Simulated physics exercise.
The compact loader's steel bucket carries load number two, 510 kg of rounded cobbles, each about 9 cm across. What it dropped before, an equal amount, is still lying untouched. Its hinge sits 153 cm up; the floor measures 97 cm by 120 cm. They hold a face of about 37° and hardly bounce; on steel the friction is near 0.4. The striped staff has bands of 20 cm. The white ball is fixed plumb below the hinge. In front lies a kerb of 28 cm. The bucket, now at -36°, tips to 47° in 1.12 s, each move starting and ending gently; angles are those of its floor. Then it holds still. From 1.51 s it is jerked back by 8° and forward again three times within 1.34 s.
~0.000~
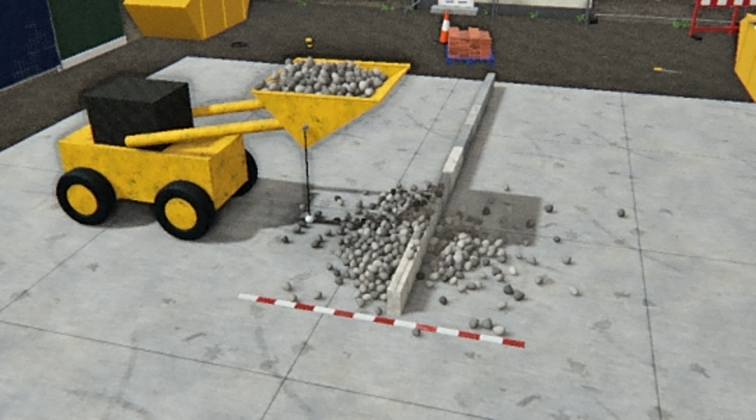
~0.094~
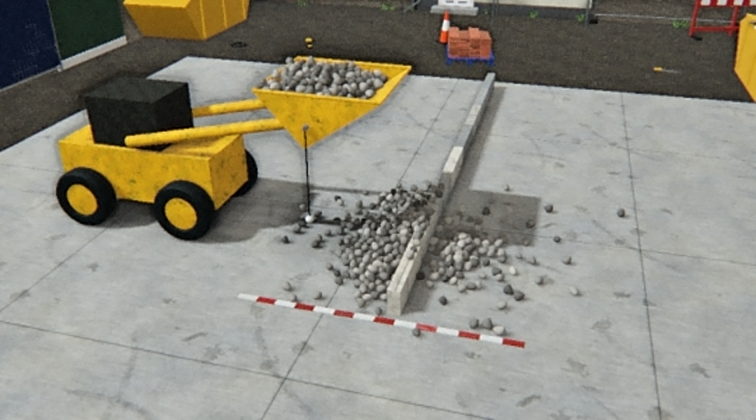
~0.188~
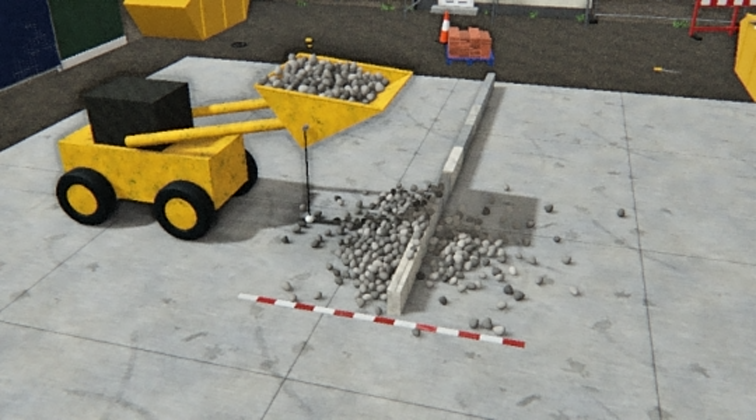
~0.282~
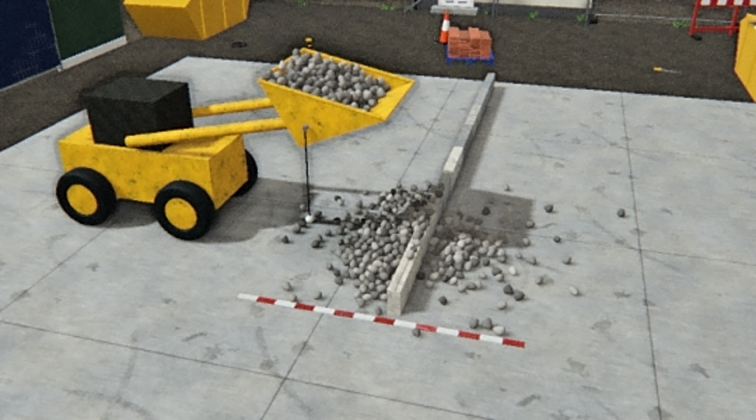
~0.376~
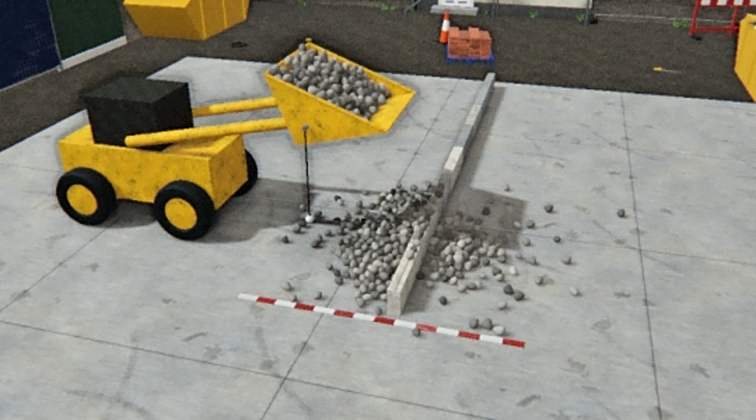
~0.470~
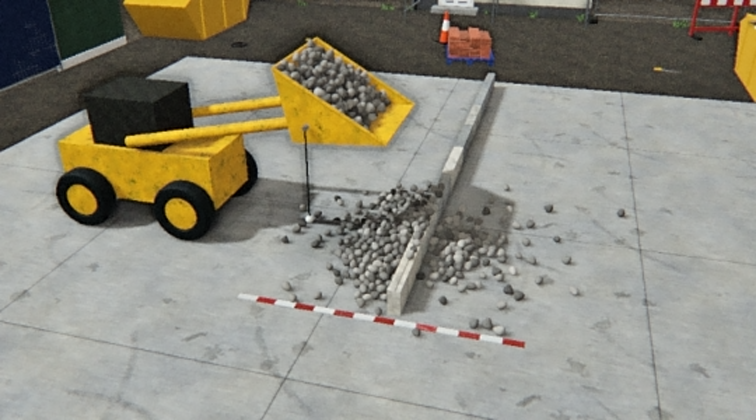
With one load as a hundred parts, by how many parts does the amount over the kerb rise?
Close to 22 parts in a hundred.
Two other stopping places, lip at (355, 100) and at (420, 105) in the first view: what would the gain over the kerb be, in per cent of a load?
First some 5, then 85 per cent.
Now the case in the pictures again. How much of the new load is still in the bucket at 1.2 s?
Roughly 40 per cent is still inside.
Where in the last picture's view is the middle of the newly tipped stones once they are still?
Their middle is at about (395, 228).
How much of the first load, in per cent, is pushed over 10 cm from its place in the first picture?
About 20 per cent.
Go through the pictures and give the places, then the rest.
The bucket is at -36°, its lip at (380, 101); the top of the load is at (314, 66). The earlier load is highest near (425, 209), 34 cm above ground level, 77 % on this side of the kerb, 23 % over the kerb, in the first picture.
Lip at (381, 103), floor tilted -34°, highest stones at (314, 66); the stones move at 0.1 m/s on average, in the second picture.
Lip at (384, 110), floor tilted -30°, highest stones at (303, 64); the stones move at 0.3 m/s on average, in the third picture.
Lip at (386, 120), floor tilted -23°, highest stones at (304, 60); the stones move at 0.4 m/s on average, in the fourth picture.
Lip at (387, 132), floor tilted -14°, highest stones at (308, 56); the stones move at 0.5 m/s on average, in the fifth picture.
The bucket is at -4°, its lip at (386, 145); the top of the load is at (314, 52); the stones move at 0.6 m/s on average, in the sixth picture.
After 0.8 s the floor is at 34°; in per cent of one load, 100 in the bucket, 77 on this side of the kerb, 23 over the kerb; the foremost stones are at (558, 254).
After 1.2 s the floor is at 47°; in per cent of one load, 38 in the bucket, 138 on this side of the kerb, 24 over the kerb; the foremost stones are at (558, 254).
After 3.3 s the floor is at 47°; in per cent of one load, 0 in the bucket, 154 on this side of the kerb, 46 over the kerb; the foremost stones are at (564, 249).
After 6.0 s the floor is at 47°; in per cent of one load, 0 in the bucket, 154 on this side of the kerb, 46 over the kerb; the foremost stones are at (564, 249). Net gain over the kerb, 22.
